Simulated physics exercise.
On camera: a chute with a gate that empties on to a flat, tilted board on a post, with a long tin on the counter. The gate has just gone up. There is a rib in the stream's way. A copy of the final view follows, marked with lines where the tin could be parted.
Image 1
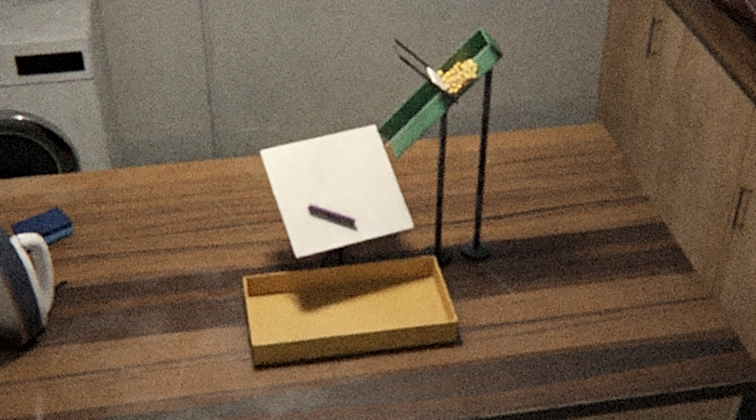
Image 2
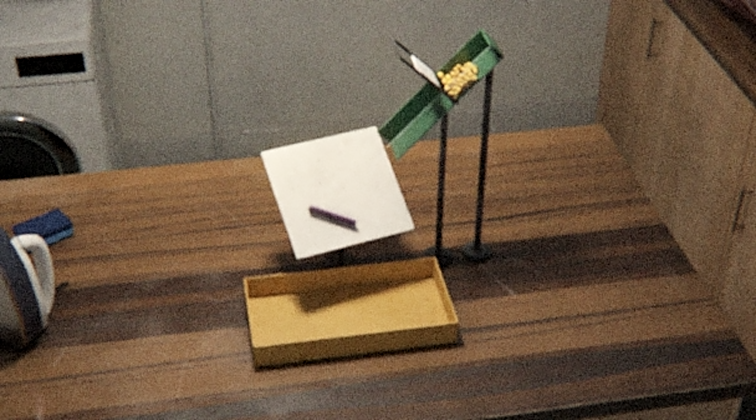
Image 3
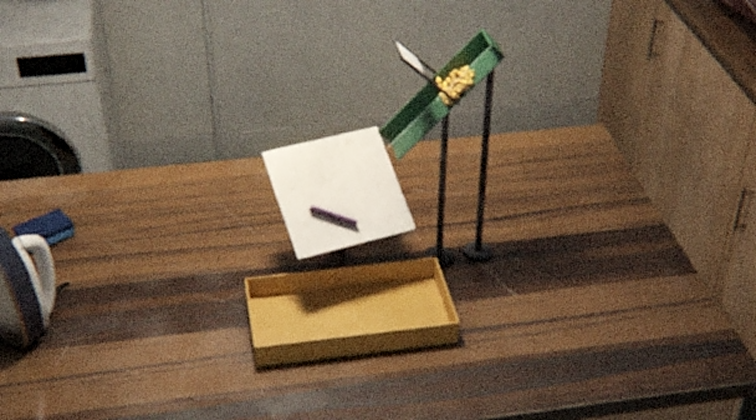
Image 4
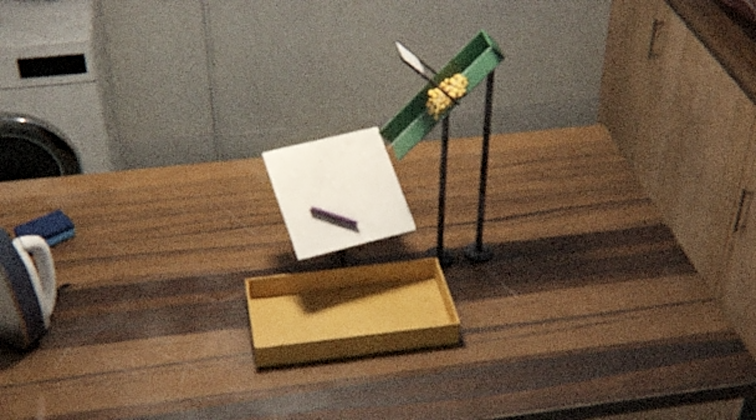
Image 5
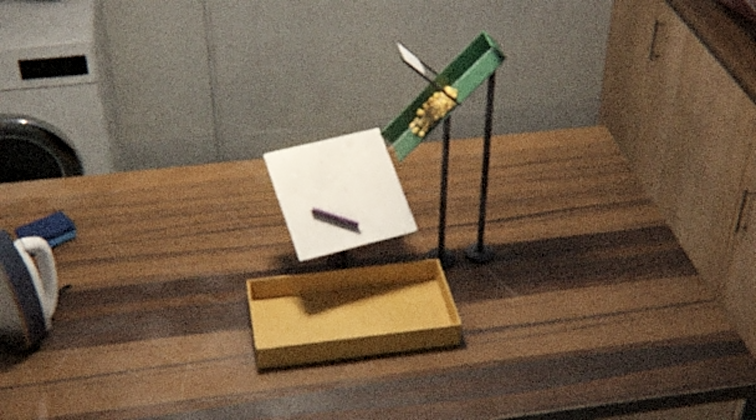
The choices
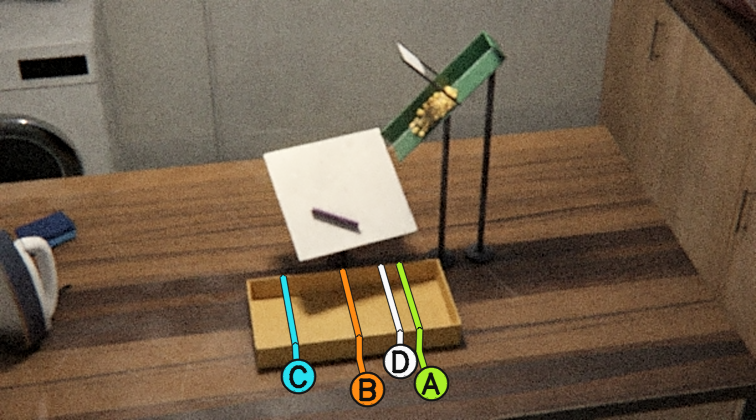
A green chute on thin dark posts slants down to the left above a wooden counter, seen from slightly above in a room with a white washing machine behind at left and wooden cabinets at right. Below it are a tilted white board with a dark rib and an empty yellow tin, with a kettle at left. A pale gate swings up and yellow puffed balls slide partway down the chute.
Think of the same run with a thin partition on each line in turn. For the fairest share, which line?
It is D.
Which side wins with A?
The left side.
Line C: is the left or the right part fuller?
Right.
On the marked copy, line A crosses the front rim at (419, 329); line B crosses the front rim at (359, 336); line C crosses the front rim at (295, 344); line D crosses the front rim at (399, 331).
If A is chosen, of what is caught, all but a few on the left of the divider, a small share on the right.
If B is chosen, of what is caught, a small share on the left of the divider, all but a few on the right.
If C is chosen, of what is caught, none at all on the left of the divider, the whole lot on the right.
If D is chosen, of what is caught, close to half on the left of the divider, close to half on the right.
